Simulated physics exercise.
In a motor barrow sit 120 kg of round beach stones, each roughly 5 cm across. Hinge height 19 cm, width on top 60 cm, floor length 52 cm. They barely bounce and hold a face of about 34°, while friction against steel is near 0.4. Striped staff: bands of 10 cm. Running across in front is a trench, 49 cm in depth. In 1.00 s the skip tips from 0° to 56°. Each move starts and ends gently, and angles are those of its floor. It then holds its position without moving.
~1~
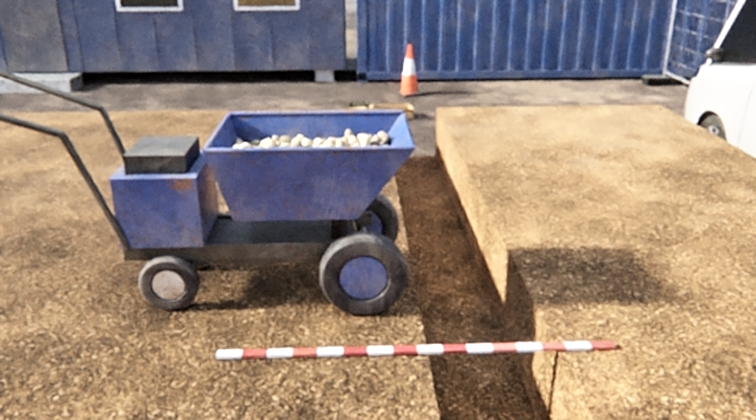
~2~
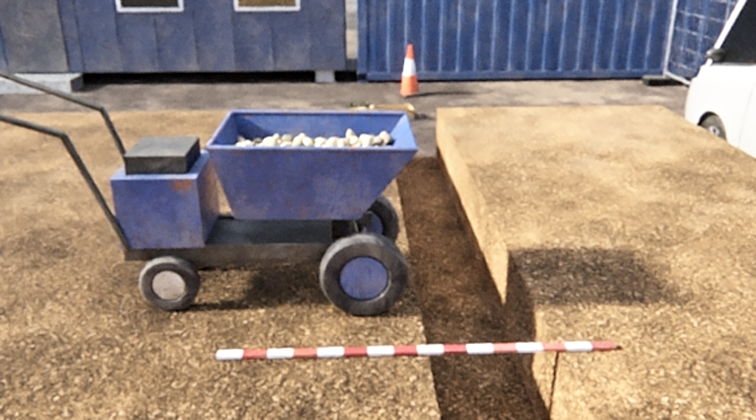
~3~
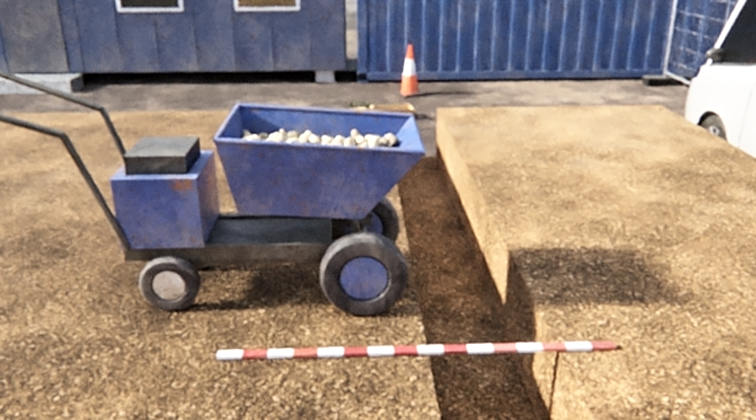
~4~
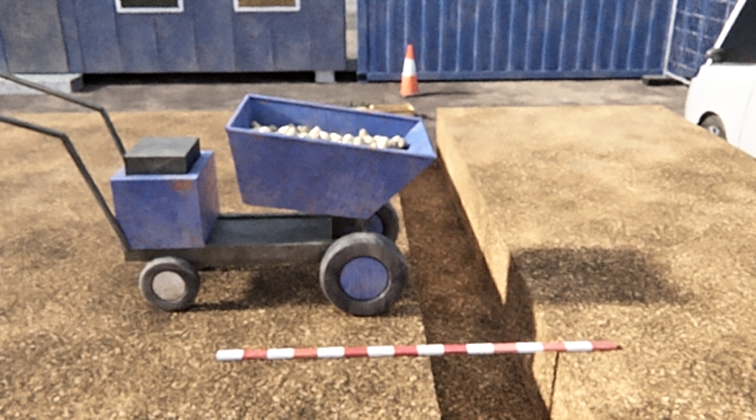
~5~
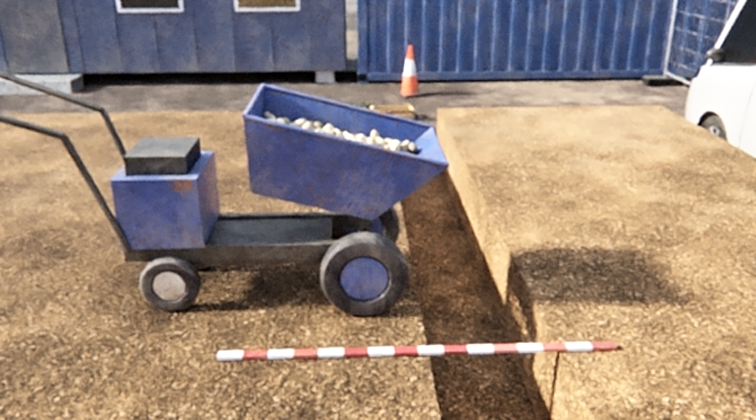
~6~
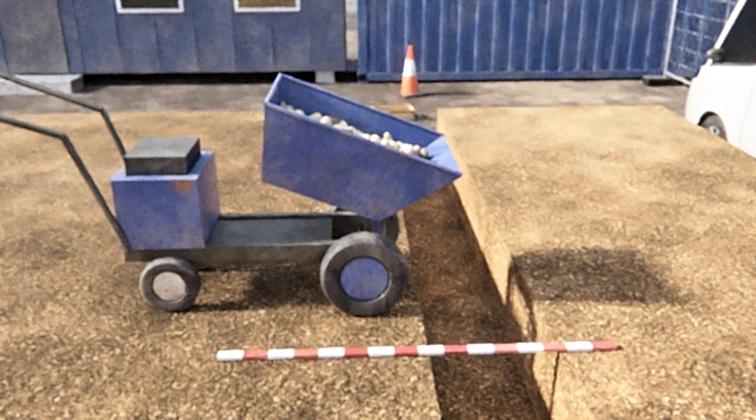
The blue skip of a small motor barrow, loaded with pale rounded stones, starts level and tilts gently, then faster, its back rising and its lip dipping rightward. The barrow stands still on brown gravelly ground left of a trench, a red-and-white staff across the foreground. The fixed, slightly raised side view shows a yard with blue cabins and containers, an orange-and-white cone and a white vehicle behind.
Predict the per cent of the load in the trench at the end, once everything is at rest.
Near 32 per cent.
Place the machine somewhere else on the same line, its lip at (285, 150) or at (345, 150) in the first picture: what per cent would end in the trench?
Result: Close to 45 then close to 60 per cent.
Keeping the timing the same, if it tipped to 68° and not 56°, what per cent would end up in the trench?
Roughly 50 percent.
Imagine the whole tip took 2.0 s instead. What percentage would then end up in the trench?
Then about 40 per cent.
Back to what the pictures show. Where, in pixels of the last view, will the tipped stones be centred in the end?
(515, 351).
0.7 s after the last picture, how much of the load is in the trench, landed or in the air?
About 5 per cent by then.
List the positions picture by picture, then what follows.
The skip is at 0°, its lip at (414, 148); the top of the load is at (336, 142), in the first frame.
Lip at (417, 149), floor tilted 1°, highest stones at (310, 143), in the second frame.
The skip is at 4°, its lip at (425, 152); the top of the load is at (293, 140), in the third frame.
Lip at (436, 158), floor tilted 9°, highest stones at (278, 133), in the fourth frame.
The skip is at 15°, its lip at (449, 165); the top of the load is at (280, 125), in the fifth frame.
Lip at (462, 175), floor tilted 21°, highest stones at (289, 116), in the sixth frame.
Then, 0.3 s after the last picture the floor is at 47°, 100 % in the skip; the foremost stones are at (467, 200).
Then, 0.7 s after the last picture the floor is at 56°, 91 % in the skip, 7 % in the trench, 2 % past the trench; the foremost stones are at (539, 255).
Then, 1.0 s after the last picture the floor is at 56°, 65 % in the skip, 11 % in the trench, 24 % past the trench; the foremost stones are at (628, 280).
Then, 3.0 s after the last picture the floor is at 56°, 41 % in the skip, 32 % in the trench, 27 % past the trench; the foremost stones are at (710, 261).
